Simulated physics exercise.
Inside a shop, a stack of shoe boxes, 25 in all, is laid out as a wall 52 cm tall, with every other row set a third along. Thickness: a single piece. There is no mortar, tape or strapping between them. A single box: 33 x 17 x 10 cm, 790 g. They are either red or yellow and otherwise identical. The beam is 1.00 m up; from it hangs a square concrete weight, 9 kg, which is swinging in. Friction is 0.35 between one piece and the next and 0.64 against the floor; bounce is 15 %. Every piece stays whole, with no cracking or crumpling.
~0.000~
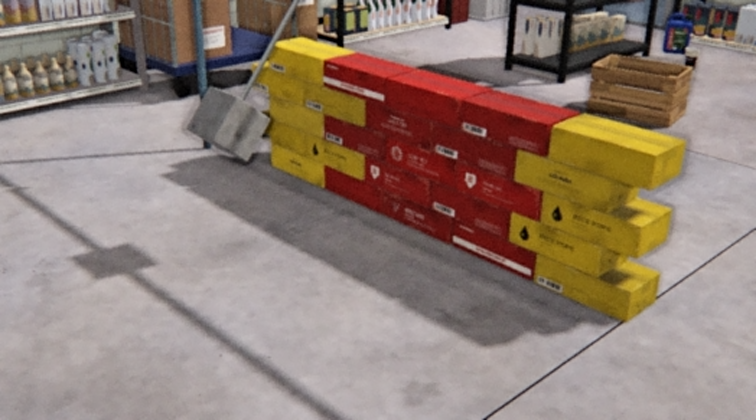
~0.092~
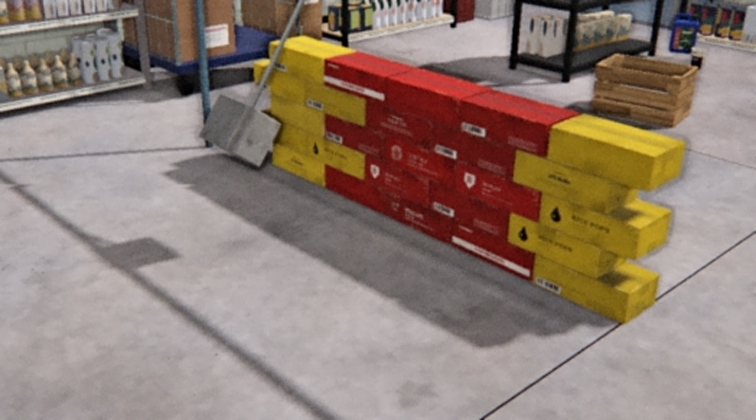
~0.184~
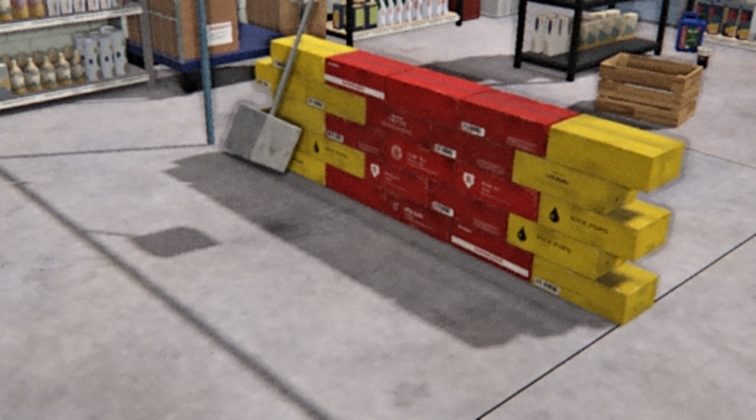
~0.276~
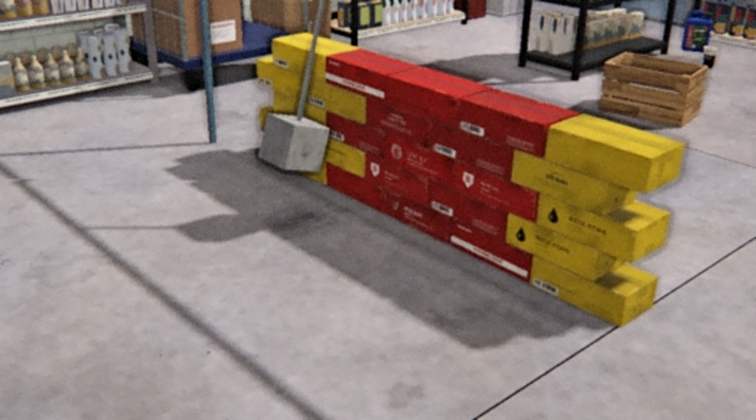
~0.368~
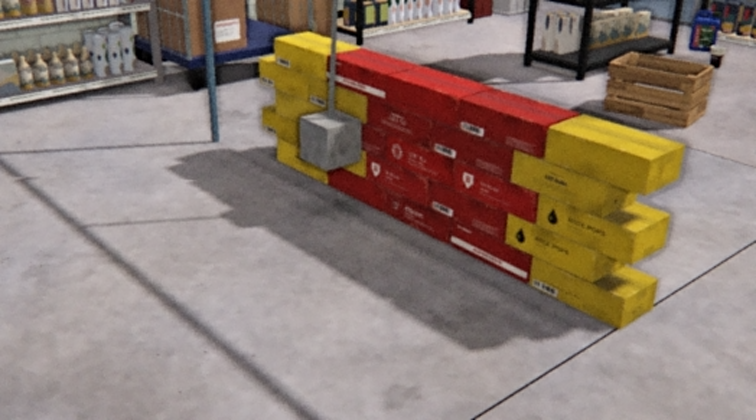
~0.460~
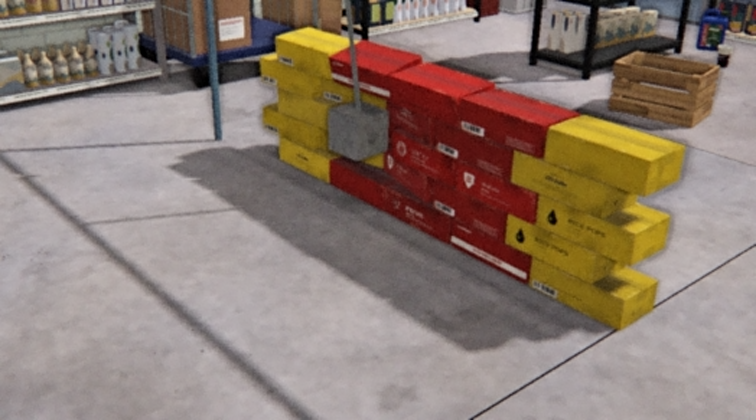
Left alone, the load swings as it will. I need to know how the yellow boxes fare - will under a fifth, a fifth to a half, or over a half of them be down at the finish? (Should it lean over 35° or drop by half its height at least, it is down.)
At the finish, a fifth to a half of them.
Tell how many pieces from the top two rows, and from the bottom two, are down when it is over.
Top: 7; bottom: 2.
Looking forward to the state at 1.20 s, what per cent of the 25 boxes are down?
50 percent by then.
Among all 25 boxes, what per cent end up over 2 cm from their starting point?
55 %.
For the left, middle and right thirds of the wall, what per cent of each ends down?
60 / 80 / 20 %, left to right.
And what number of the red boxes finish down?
Down at the finish, red: 7.
After 0.78 s, line 21° past plumb; none of the 12 yellow boxes down (0 of 25 in all colours); top yellow box unmoved; top red box leaning 7°.
After 1.20 s, line 1° past plumb; 5 of the 12 yellow boxes down (13 of 25 in all colours); top yellow box unmoved; top red box leaning 37°, 8 cm lower.
After 1.92 s, line 12° before plumb; 5 of the 12 yellow boxes down (13 of 25 in all colours); top yellow box unmoved; top red box upside down.
By the end (4.0 s), line 13° past plumb; 5 of the 12 yellow boxes down (12 of 25 in all colours); top yellow box unmoved; top red box upside down. That is 42 per cent. As the last picture would show them, middles, top yellow box near (613, 154), top red box near (625, 181).
